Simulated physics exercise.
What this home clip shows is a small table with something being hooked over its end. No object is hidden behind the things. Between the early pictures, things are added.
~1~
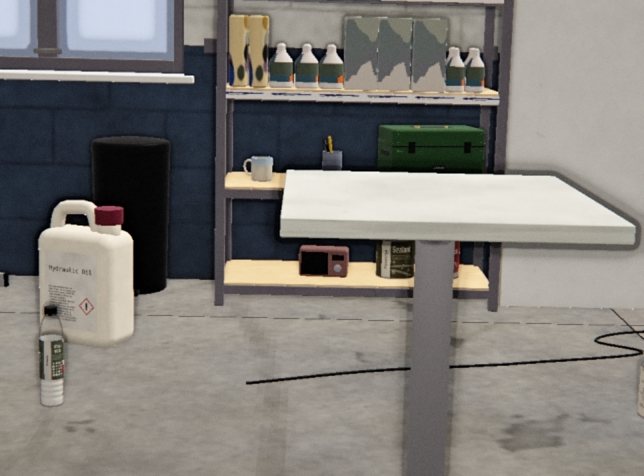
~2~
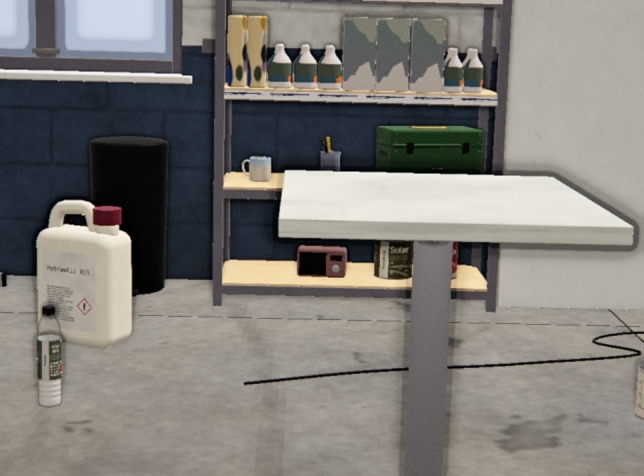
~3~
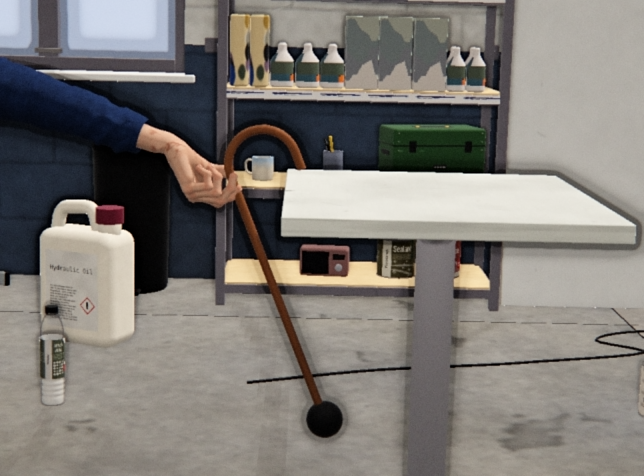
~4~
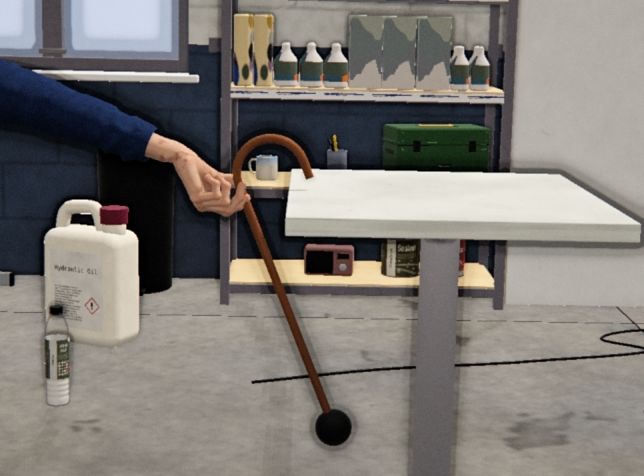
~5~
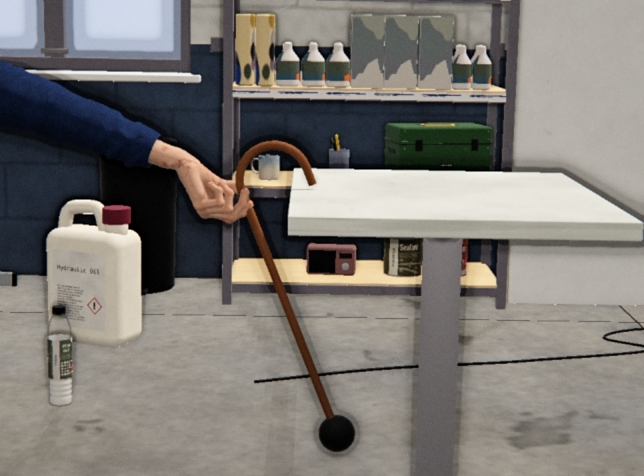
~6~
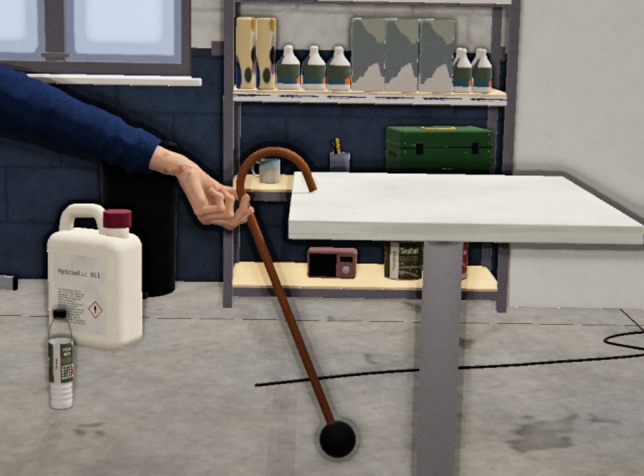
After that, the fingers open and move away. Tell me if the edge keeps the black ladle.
It never comes down.
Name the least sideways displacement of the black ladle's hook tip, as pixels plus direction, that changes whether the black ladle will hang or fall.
Shift it left by around 20 pixels.
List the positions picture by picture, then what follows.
In the first frame, table (437, 202).
In the second frame, table (435, 203).
In the third frame, still on the way; black ladle (300, 281); table (438, 202).
In the fourth frame, still on the way; black ladle (309, 290); table (442, 201).
In the fifth frame, still on the way; black ladle (312, 296); table (444, 200).
In the sixth frame, in place, still held; black ladle (313, 302); table (445, 203).
Then, 0.28 s past the last view, black ladle at rest near (312, 303).
Finally, the black ladle hangs from the table, near (311, 303).
